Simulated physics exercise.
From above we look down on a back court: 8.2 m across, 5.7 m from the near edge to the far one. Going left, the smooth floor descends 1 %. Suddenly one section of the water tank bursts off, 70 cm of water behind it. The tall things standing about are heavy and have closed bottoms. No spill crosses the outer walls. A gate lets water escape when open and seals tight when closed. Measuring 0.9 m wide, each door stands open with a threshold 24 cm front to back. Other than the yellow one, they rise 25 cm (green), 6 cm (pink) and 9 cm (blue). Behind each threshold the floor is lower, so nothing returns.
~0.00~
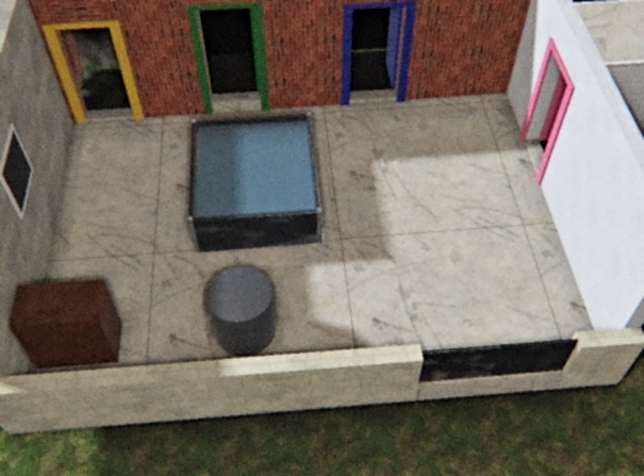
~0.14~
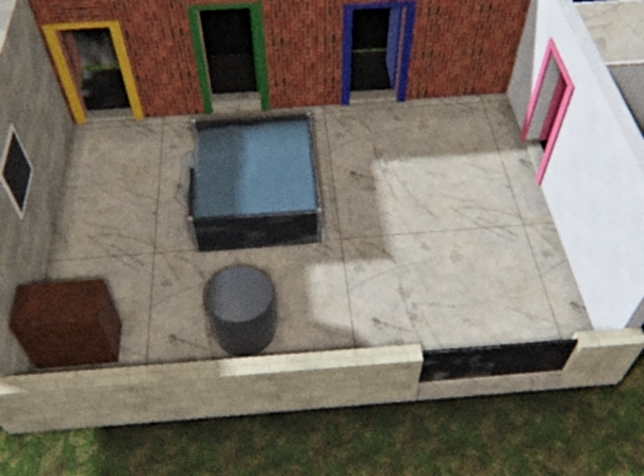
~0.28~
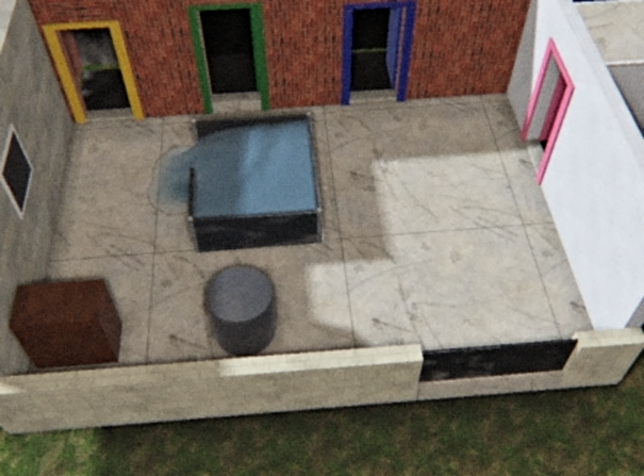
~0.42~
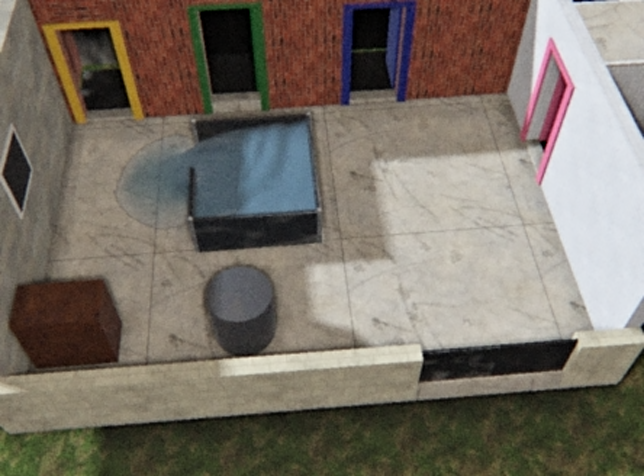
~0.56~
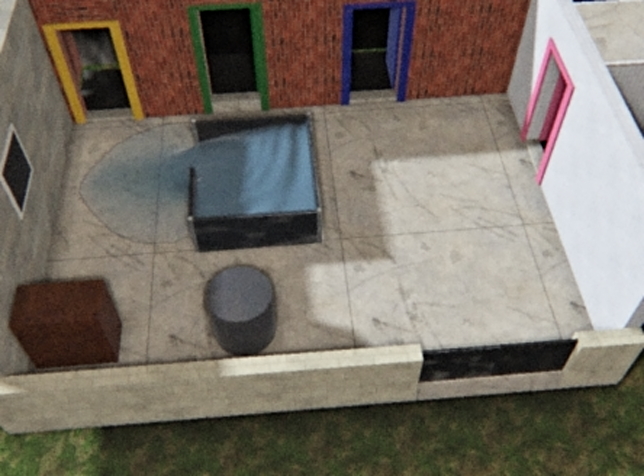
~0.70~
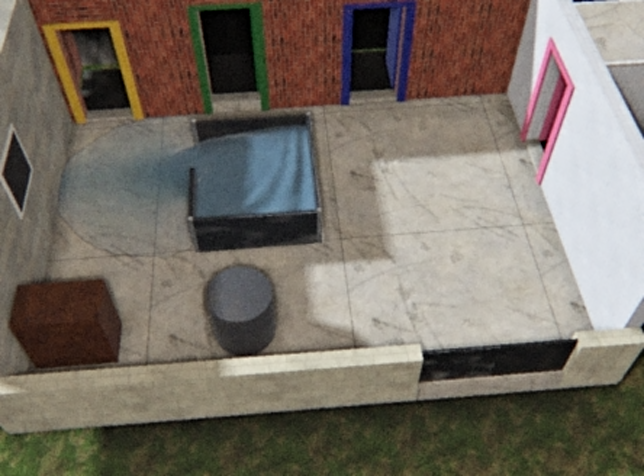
Water tank in a walled courtyard losing part of its left side, water pouring out and fanning leftward across the floor.
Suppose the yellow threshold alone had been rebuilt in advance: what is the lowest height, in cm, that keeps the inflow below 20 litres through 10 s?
About 33 cm.
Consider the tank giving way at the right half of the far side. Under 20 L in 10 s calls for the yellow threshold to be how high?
A height of around 11.0 cm.
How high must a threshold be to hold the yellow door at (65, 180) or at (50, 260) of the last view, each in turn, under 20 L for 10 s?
Minimums: About 34 cm and 14.5 cm.
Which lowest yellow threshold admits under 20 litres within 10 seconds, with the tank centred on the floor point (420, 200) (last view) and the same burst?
In that case about 22 cm.
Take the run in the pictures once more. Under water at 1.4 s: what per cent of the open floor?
The wet part is about 15 per cent.
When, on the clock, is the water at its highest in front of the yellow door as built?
Near 2.2 seconds.
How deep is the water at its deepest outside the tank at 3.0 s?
About 30 cm at most.
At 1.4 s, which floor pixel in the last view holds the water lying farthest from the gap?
At about (42, 297).
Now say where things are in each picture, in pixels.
The first picture shows the water tank at (253, 168) is whole and still, 70 cm deep; the yellow door at (98, 78) is dry.
In the second picture, water pours out at (199, 166) and has run 0.3 m, to (180, 199); about 9 cm deep outside, 70 cm at the back.
In the third picture, water pours out at (199, 168) and has run 0.8 m, to (155, 201); about 12 cm deep outside, 70 cm at the back.
In the fourth picture, the gap is at (199, 169), the front 1.4 m out at (121, 193); the back of the water tank holds 69 cm.
In the fifth picture, water pours out at (199, 169) and has run 2.0 m, to (86, 193); about 6 cm deep outside, 63 cm at the back.
In the sixth picture, water pours out at (199, 169) and has run 2.4 m, to (59, 205); about 5 cm deep outside, 59 cm at the back; the yellow door at (98, 78), 2.4 m from the gap, is still 0.4 m from the nearest water.
After 1.4 s water covers 15 % of the floor, deepest (56 cm) near (73, 126); 25 cm at the yellow door, 3 litres in over its 6 cm threshold.
After 3.0 s water covers 25 % of the floor, deepest (30 cm) near (39, 317); 26 cm at the yellow door, 246 litres in over its 6 cm threshold.
After 10.0 s water covers 95 % of the floor, deepest (13 cm) near (23, 406); 11 cm at the yellow door, 605 litres in over its 6 cm threshold.
At the yellow door as built, the water arrived by 0.9 s and peaked near 32 cm at 2.2 s.
With a threshold of 30 cm, 31 litres would have come in within the 10 s; with 40.5 cm, 5 litres. So under 20 litres takes about 33 cm.
